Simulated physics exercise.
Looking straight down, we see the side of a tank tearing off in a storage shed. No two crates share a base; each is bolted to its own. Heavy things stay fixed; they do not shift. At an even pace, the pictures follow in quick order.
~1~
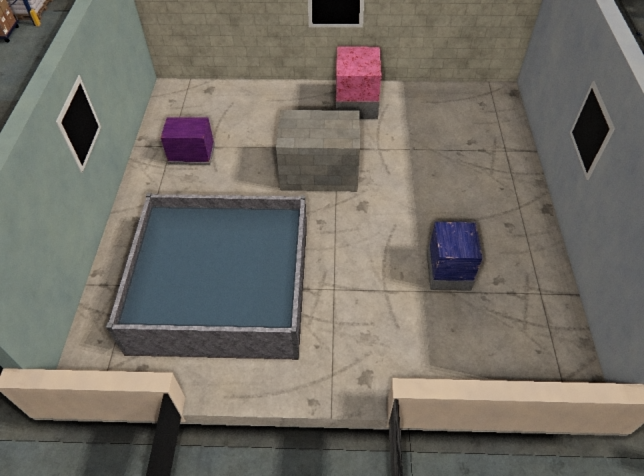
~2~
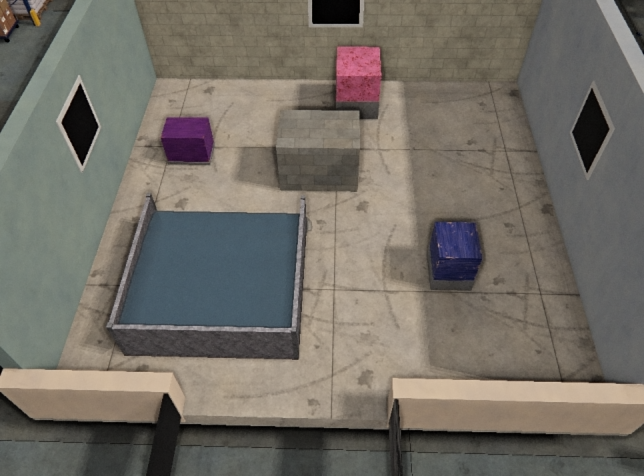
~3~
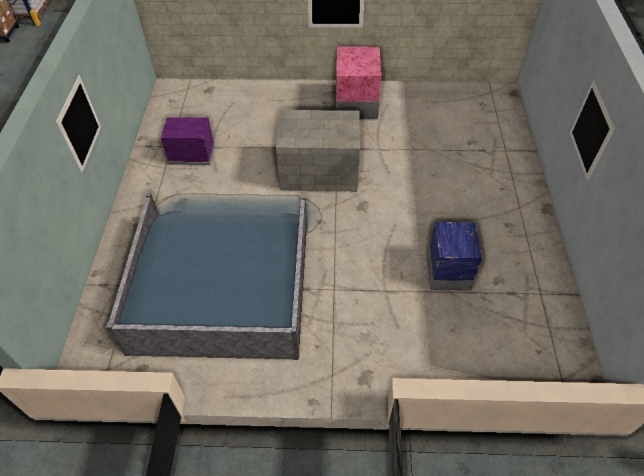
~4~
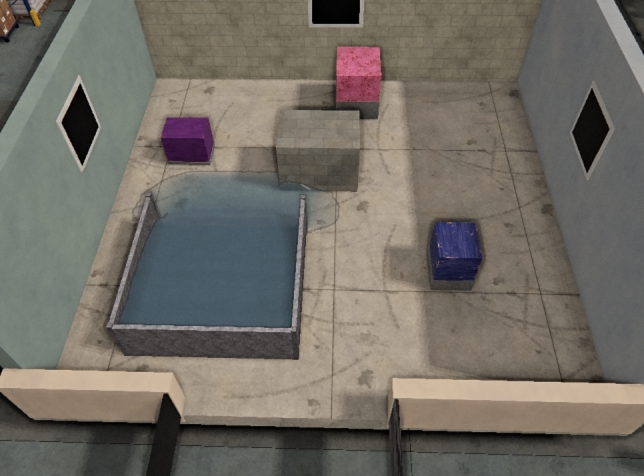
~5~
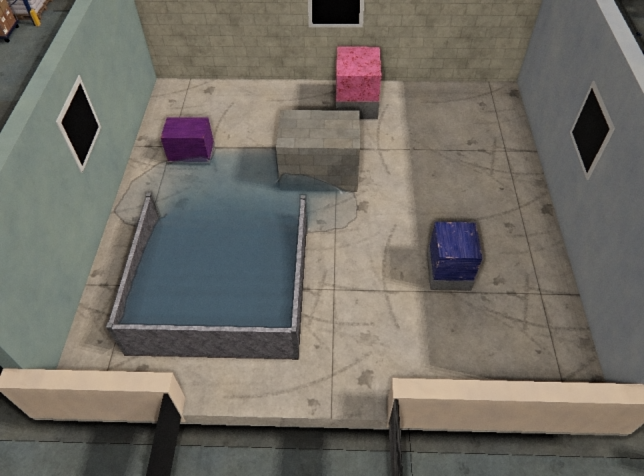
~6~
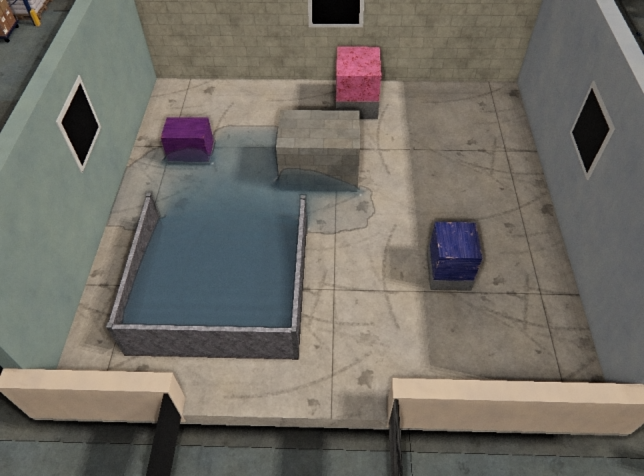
At first, a walled tank of still blue water sits on the concrete floor of a storage shed, among purple, pink and blue crates and a gray block. Then its far side disappears, and water pours out through the gap, spreading steadily across the floor to the gray block and purple crate.
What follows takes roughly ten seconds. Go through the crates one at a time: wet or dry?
Crate by crate: Blue crate dry, pink crate dry, purple crate wet.
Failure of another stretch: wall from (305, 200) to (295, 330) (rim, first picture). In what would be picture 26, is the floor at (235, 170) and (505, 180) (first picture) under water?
Note, points in order: Unreached; soaked.
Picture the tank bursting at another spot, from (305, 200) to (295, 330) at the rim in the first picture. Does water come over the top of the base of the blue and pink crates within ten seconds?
As it turns out, the blue crate gets overtopped, and the pink crate is left untouched.
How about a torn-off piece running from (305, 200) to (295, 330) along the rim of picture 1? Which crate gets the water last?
My answer: The purple one.
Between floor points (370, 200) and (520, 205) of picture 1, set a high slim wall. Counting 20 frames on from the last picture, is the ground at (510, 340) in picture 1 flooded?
There: Not flooded.
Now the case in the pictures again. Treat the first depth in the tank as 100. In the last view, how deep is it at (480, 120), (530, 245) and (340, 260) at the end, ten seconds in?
First 10, next 10, last 4 in a hundred.
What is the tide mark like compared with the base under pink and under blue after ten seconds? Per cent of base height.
60 and 50 %, roughly.
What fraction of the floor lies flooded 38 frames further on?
Roughly 85 per cent.
A moment on, water covers 30 % of the floor; the blue crate not reached, the pink crate not reached, the purple crate water round its plinth.
Next, water covers 45 % of the floor; the blue crate water round its plinth, the pink crate water round its plinth, the purple crate water round its plinth.
Then, water covers 70 % of the floor; the blue crate water round its plinth, the pink crate water round its plinth, the purple crate water round its plinth.
Later, water covers 85 % of the floor; the blue crate water round its plinth, the pink crate water round its plinth, the purple crate water round its plinth.
In the end, water covers 100 % of the floor; the blue crate stayed above the water, the pink crate stayed above the water, the purple crate was topped.
